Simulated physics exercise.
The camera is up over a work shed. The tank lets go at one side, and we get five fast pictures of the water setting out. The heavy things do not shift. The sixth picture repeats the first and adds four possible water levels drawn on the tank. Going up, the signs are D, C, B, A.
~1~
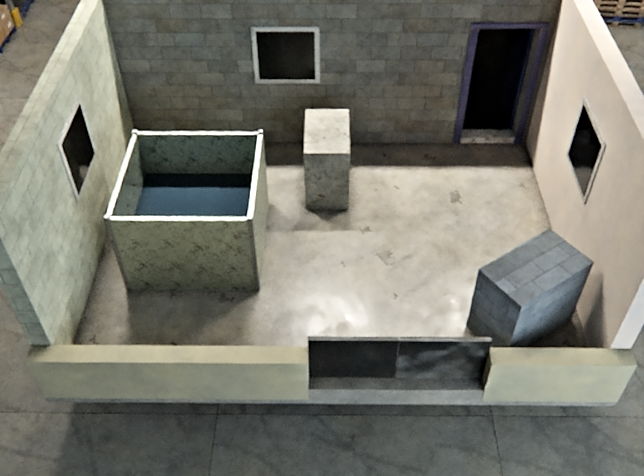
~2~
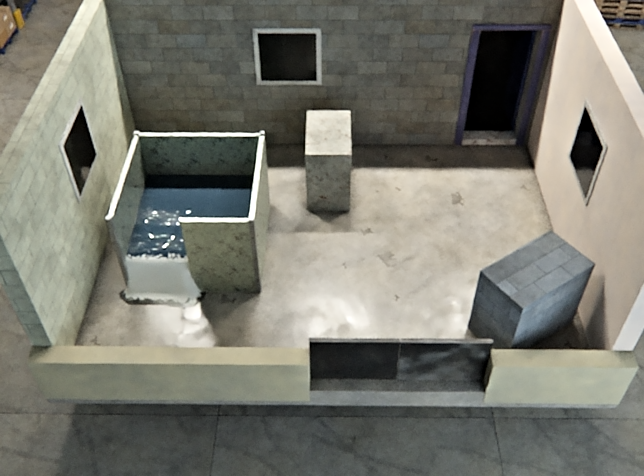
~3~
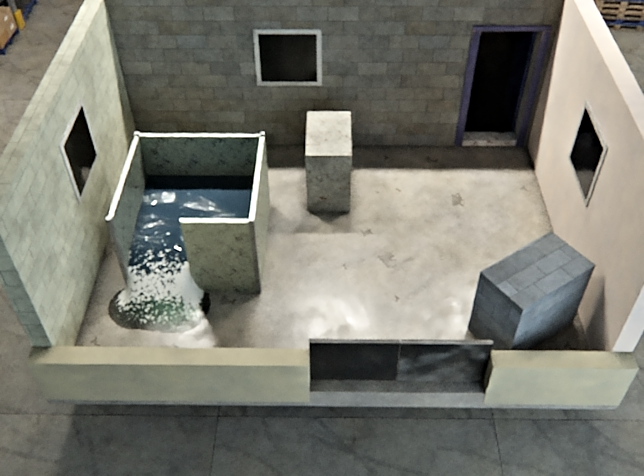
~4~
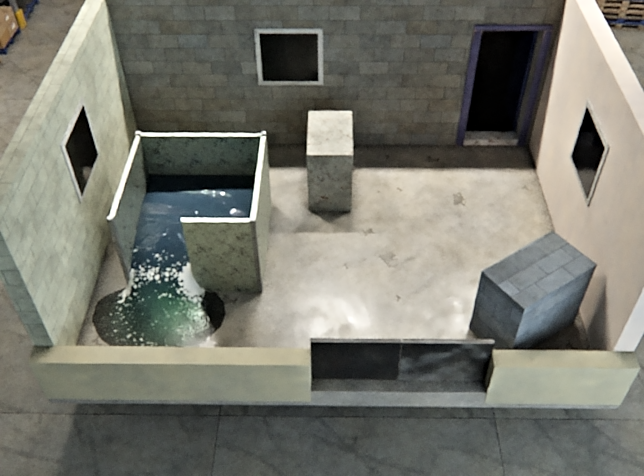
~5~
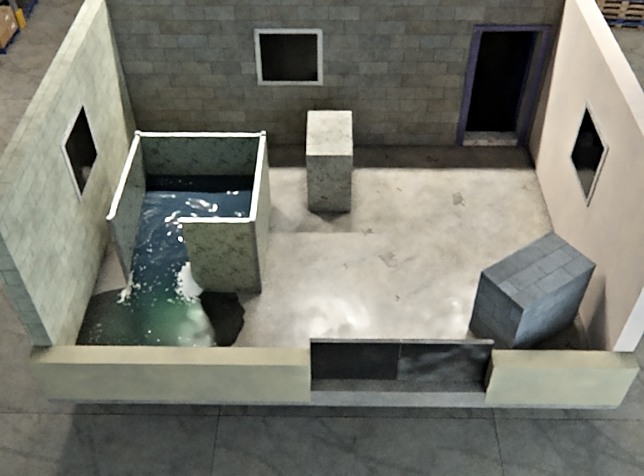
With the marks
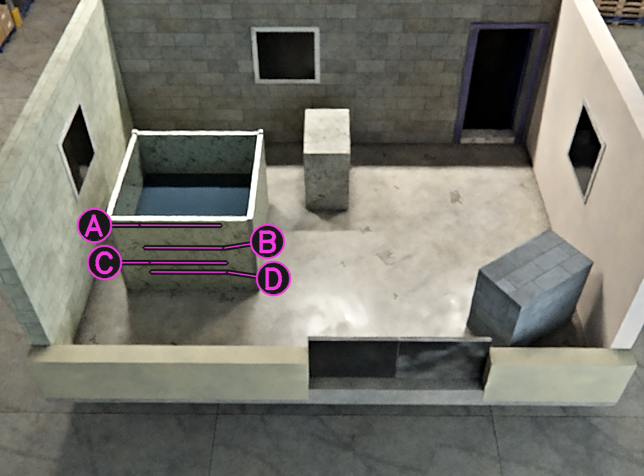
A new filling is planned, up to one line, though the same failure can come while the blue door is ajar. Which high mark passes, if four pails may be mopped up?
Choose C.
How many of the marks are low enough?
Two.
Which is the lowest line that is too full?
That would be B.
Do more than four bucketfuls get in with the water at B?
Yes, it does.
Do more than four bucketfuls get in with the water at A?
Yes.
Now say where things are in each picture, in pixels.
Water in the tank at rest, its middle at (196, 212); foot of the blue doorway at (487, 143); shut gate at (398, 344).
Water covers 1 % of the ground and shows as far out as (126, 296).
Water covers 3 % of the ground and shows as far out as (189, 317).
Water covers 5 % of the ground and shows as far out as (214, 314).
Water covers 9 % of the ground and shows as far out as (92, 309).
On the marked copy, A at (179, 225); B at (184, 247); C at (187, 262); D at (189, 272); from the bottom up D, C, B, A.
If A is chosen, dozens of bucketfuls pour in.
If B is chosen, about 10 bucketfuls get in.
If C is chosen, a splash gets over, under a bucket.
If D is chosen, nothing gets over.
